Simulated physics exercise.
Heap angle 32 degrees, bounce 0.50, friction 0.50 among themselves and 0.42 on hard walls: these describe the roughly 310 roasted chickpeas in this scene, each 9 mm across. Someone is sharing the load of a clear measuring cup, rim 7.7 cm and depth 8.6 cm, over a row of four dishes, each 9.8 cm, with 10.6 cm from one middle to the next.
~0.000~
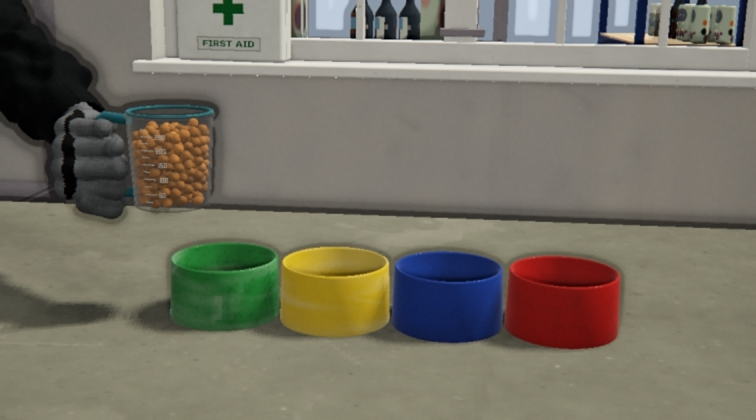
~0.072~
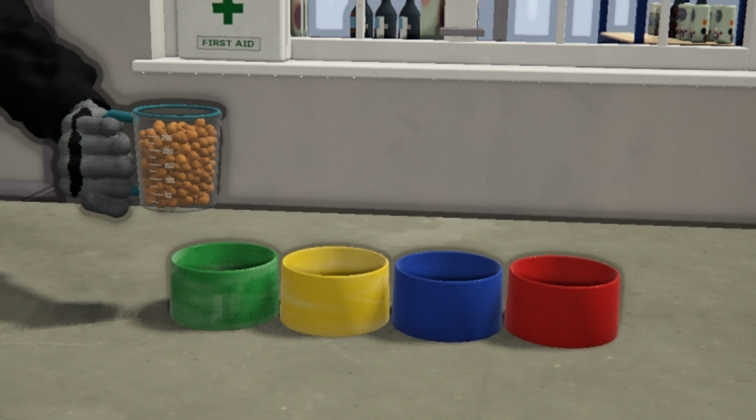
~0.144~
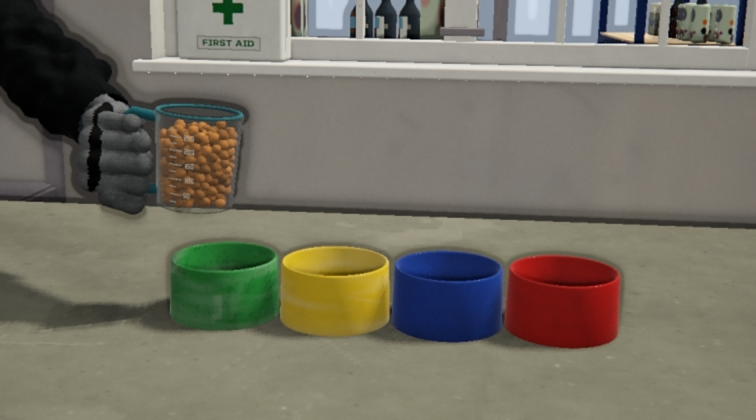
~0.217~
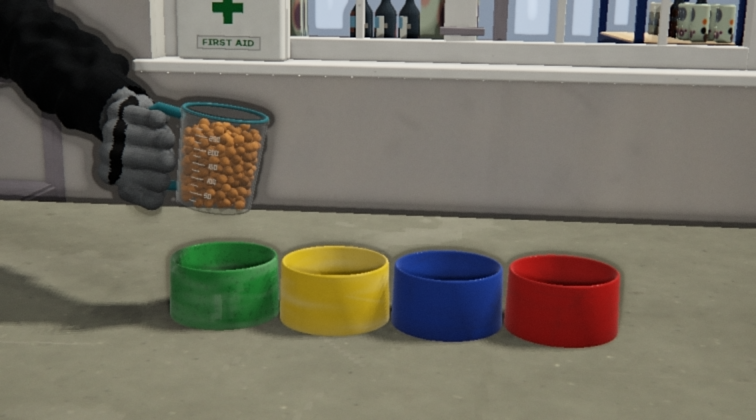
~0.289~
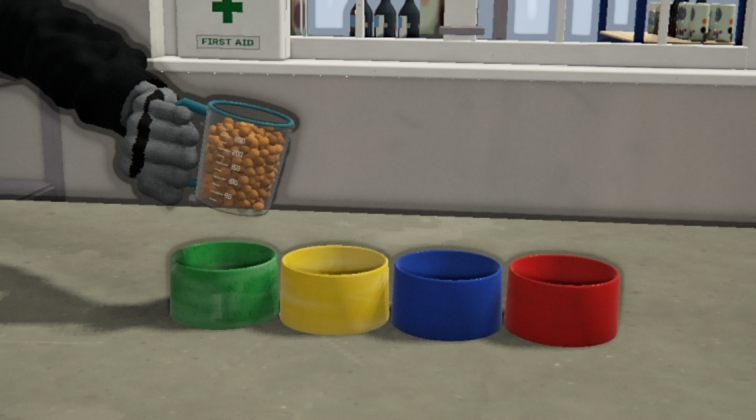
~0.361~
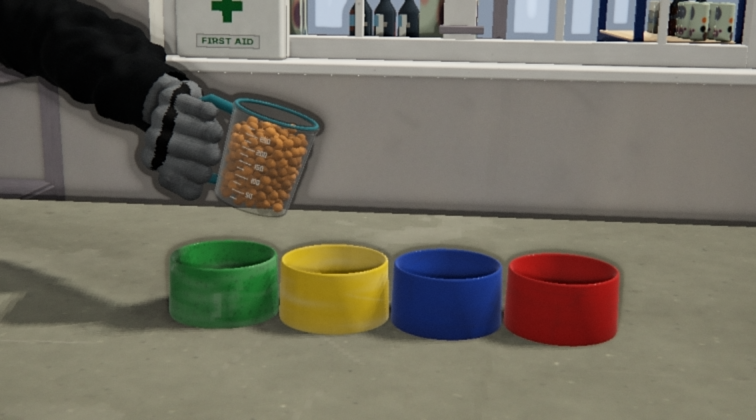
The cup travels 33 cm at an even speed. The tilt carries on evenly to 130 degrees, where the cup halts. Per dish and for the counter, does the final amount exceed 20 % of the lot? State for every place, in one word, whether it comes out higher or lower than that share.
Red dish: Higher, blue dish: Lower, green dish: Lower, yellow dish: Lower, counter: Lower.
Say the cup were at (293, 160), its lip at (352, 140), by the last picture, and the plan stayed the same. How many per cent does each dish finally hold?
In the end red holds 90, blue holds 0, green holds 0, yellow holds 0.
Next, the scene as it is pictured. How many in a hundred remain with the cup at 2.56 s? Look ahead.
Roughly 0 per cent of the load.
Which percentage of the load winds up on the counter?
5 %.
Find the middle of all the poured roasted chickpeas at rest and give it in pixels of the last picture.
About (571, 300).
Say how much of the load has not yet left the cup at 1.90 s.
It works out to about 85 per cent of the load.
Then, at 1.28 s, tilt 69 degrees; cup holds 100 %.
Then, at 1.90 s, tilt 104 degrees; cup holds 85 %, red 10 %.
Then, at 2.56 s, tilt 130 degrees; cup holds 0 %, red 95 %.
At rest (3.1 s), red 95 %, blue 0 %, green 0 %, yellow 0 %, counter 5 %.
